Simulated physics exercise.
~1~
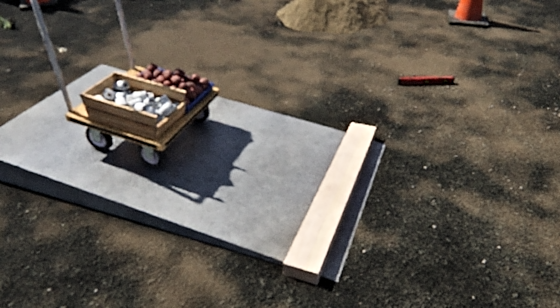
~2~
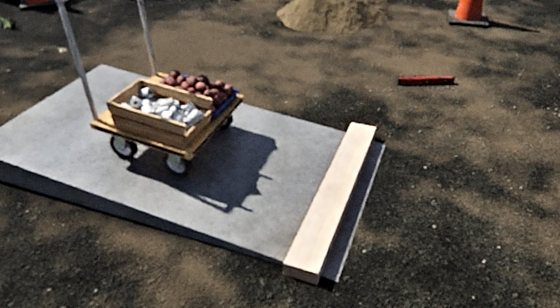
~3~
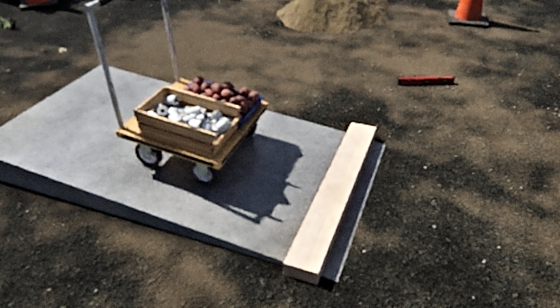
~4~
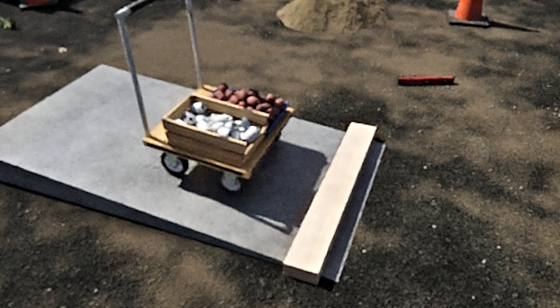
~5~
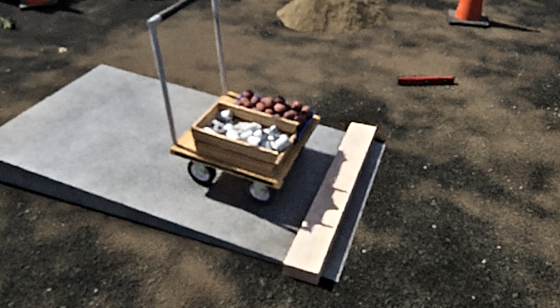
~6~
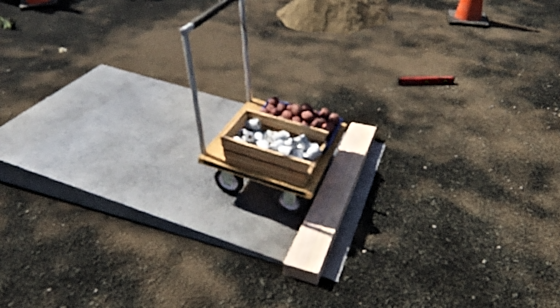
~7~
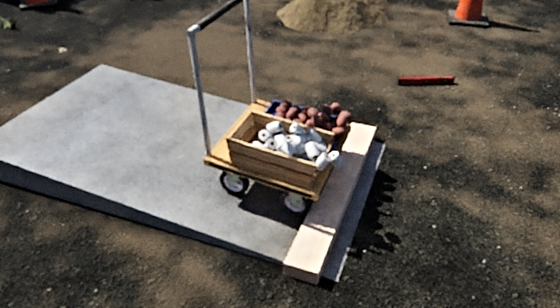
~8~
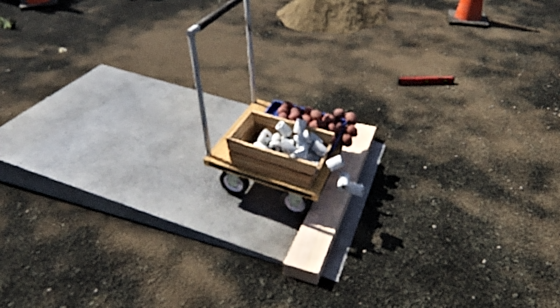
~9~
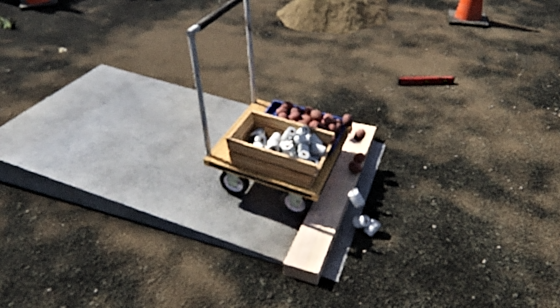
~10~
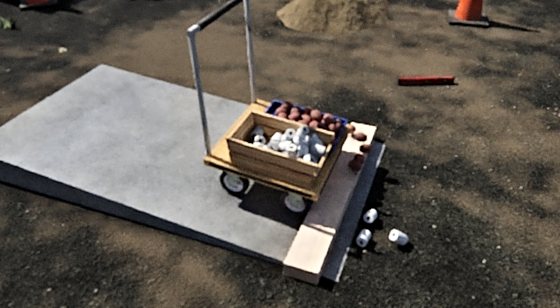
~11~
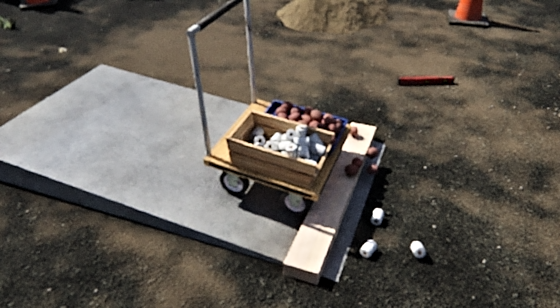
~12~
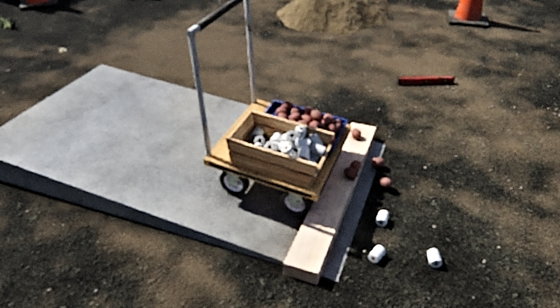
To begin with, a flatbed trolley carrying a wooden tray of white paper rolls and a blue tray of red potatoes rolls to the right down a grey ramp. It keeps going until it meets the pale kerb across the ramp's end, where it stops short. The loads surge forward, and a few rolls and potatoes spill over the right-hand side. The rolls drop past the kerb and tumble onto the dark ground. At the end, the trolley stands still against the kerb with both trays mostly full, three rolls lying on the ground and several potatoes scattered nearby.
